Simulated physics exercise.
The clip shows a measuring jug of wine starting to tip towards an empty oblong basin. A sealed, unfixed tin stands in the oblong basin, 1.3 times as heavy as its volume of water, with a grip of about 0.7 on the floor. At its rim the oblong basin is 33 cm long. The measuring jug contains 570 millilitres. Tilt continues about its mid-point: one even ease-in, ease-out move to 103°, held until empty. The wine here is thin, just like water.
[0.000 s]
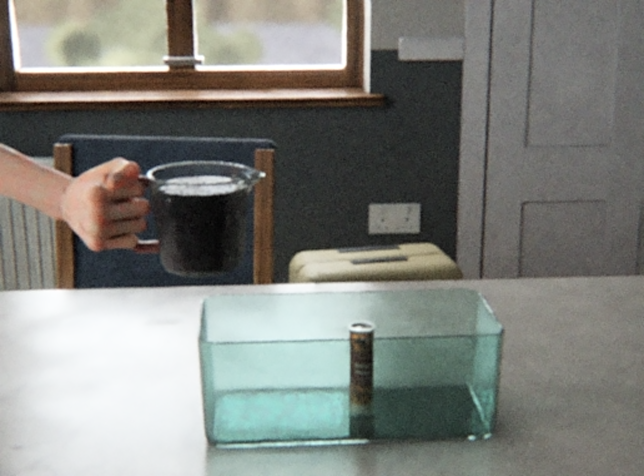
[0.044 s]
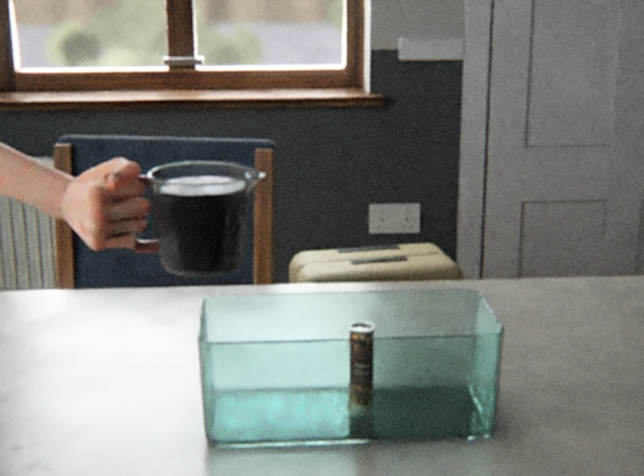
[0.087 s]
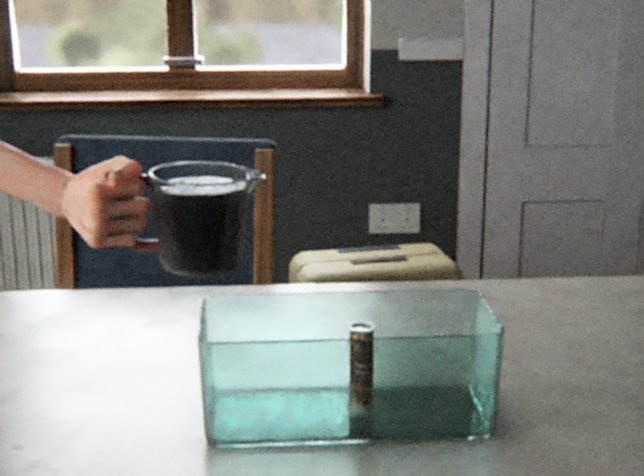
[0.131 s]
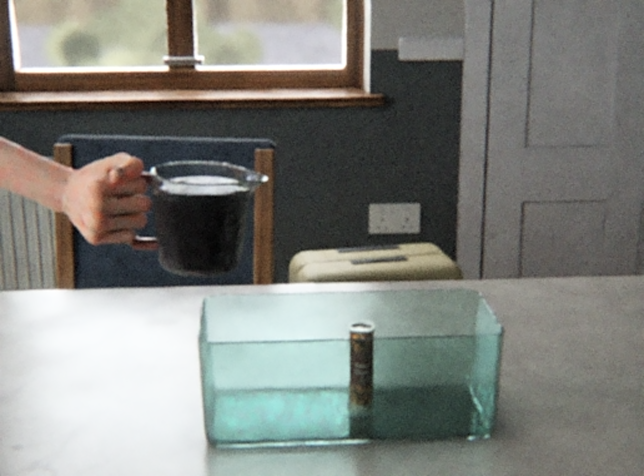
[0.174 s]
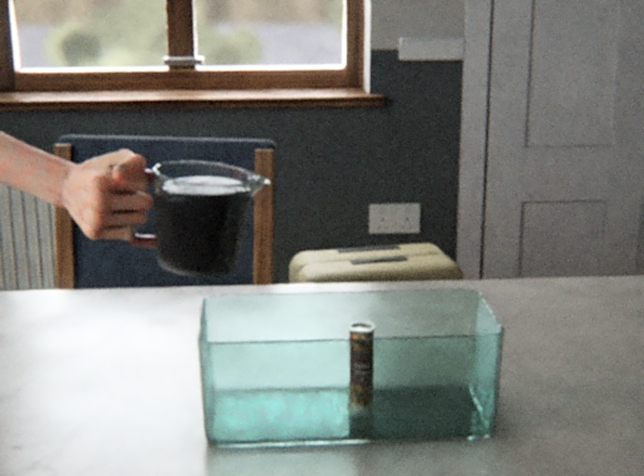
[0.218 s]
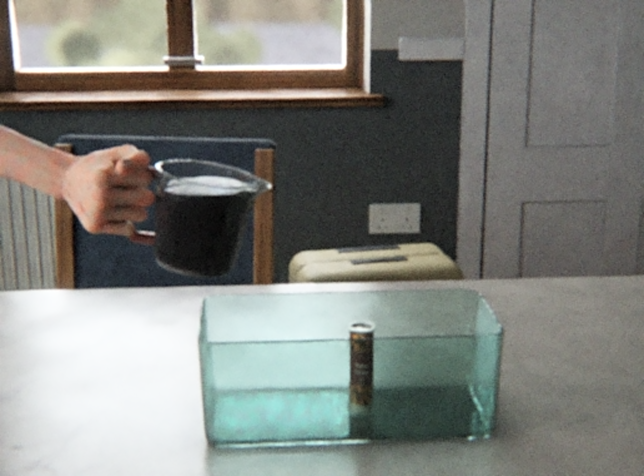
A hand holds a jug of dark wine above a glass basin and slowly tilts it slightly right.
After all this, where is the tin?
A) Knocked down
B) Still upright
Option B: Still upright.
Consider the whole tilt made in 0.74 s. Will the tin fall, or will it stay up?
Outcome - the tin remains standing.
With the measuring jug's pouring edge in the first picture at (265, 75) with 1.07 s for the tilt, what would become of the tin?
Then it tips over.
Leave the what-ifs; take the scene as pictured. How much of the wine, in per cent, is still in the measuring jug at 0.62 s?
Roughly 74 %.
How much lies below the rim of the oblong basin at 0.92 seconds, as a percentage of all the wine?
Value: Approx. 68 %.
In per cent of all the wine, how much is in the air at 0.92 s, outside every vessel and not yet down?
Estimate: About 14 in a hundred.
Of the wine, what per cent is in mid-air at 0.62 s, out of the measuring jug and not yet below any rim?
18 %.
By 0.62 s the tilt is 65° and 74 per cent is still to pour; the tin stands where it began.
By 0.92 s the tilt is 98° and 19 per cent is still to pour; the tin stands where it began.
By 1.23 s the tilt is 103° and 1 per cent is still to pour; the tin stands where it began.
By 1.57 s the tilt is 103° and 0 per cent is still to pour; the tin stands where it began.
At rest the tin stands where it began.
